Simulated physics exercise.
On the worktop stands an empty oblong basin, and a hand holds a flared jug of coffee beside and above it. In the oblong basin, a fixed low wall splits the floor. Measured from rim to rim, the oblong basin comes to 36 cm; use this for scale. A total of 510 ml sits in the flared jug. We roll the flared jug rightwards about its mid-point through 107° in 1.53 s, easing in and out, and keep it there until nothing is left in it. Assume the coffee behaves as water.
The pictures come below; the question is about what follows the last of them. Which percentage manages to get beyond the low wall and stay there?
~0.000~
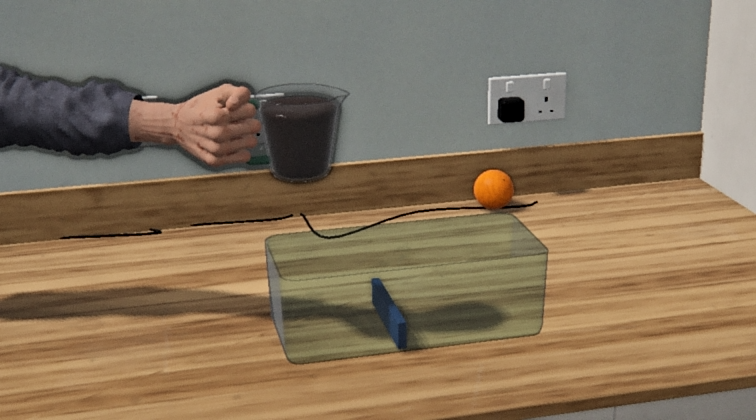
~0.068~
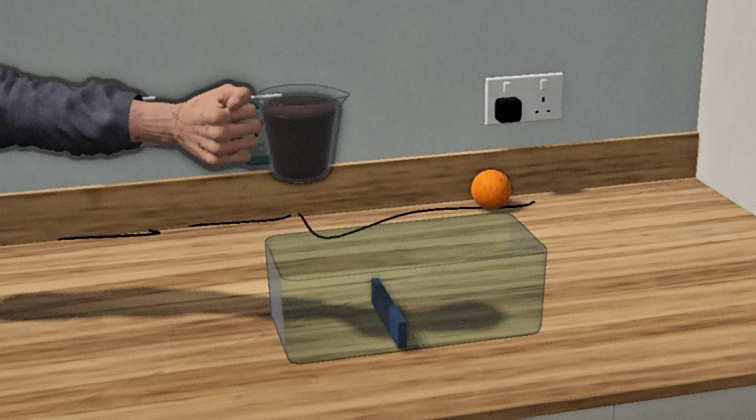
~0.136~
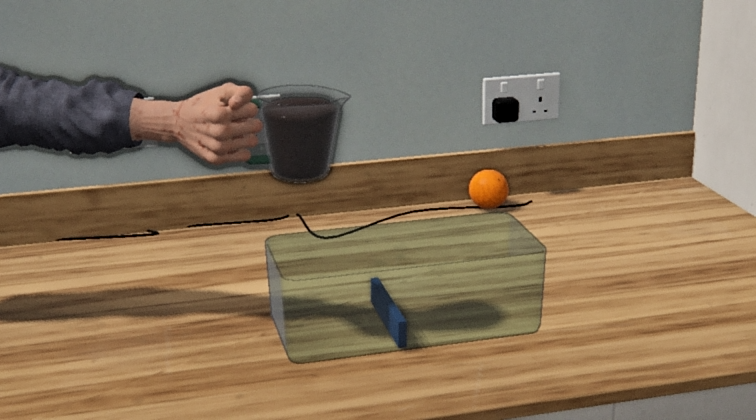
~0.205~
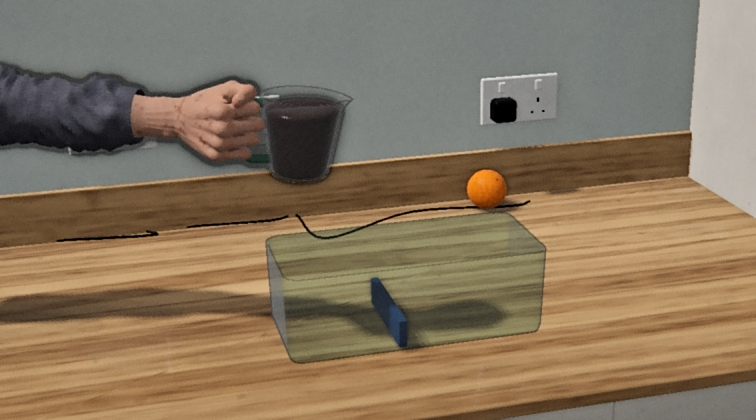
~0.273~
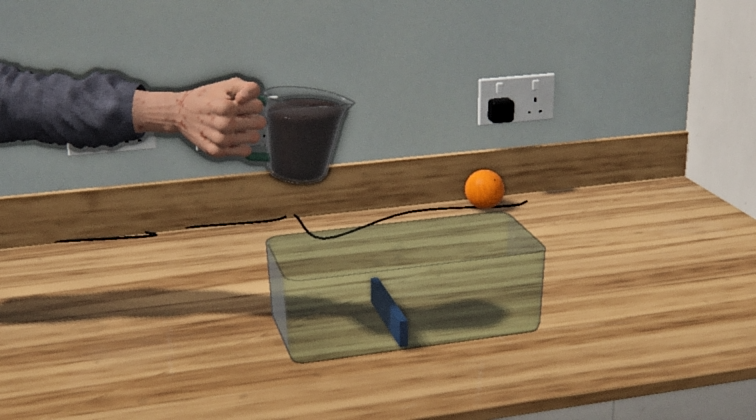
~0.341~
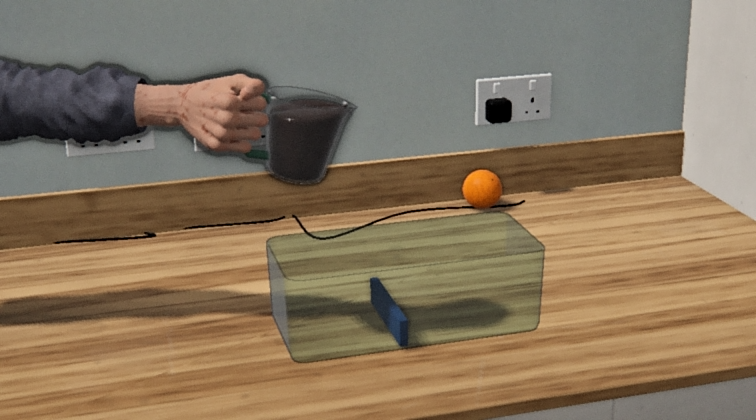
Beyond the low wall, roughly 84 per cent stays.
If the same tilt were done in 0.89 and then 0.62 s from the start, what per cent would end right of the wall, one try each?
80 and 75 %.
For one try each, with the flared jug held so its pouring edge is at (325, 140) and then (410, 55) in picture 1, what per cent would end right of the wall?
Try 1: Approx. 20 %; try 2: Approx. 95 %.
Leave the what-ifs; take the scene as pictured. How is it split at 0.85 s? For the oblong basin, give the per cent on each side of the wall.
0 per cent left and 10 right, roughly.
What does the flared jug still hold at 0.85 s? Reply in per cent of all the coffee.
Still held: Roughly 70 % of the total.
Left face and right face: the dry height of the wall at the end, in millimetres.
On the left it's about 36 mm; on the right, about 26 mm.
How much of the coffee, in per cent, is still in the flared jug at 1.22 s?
Roughly 14 per cent.
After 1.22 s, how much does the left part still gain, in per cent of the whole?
Around 12 in a hundred.
By 0.85 s the tilt is 63° and 70 per cent is still to pour, 0 is left of the wall and 10 right of it.
By 1.22 s the tilt is 96° and 14 per cent is still to pour, 2 is left of the wall and 66 right of it.
By 1.61 s the tilt is 107° and 0 per cent is still to pour, 14 is left of the wall and 84 right of it.
By 2.03 s the tilt is 107° and 0 per cent is still to pour, 14 is left of the wall and 84 right of it.
At rest 14 per cent lies left of the wall, 84 right of it and 2 outside.
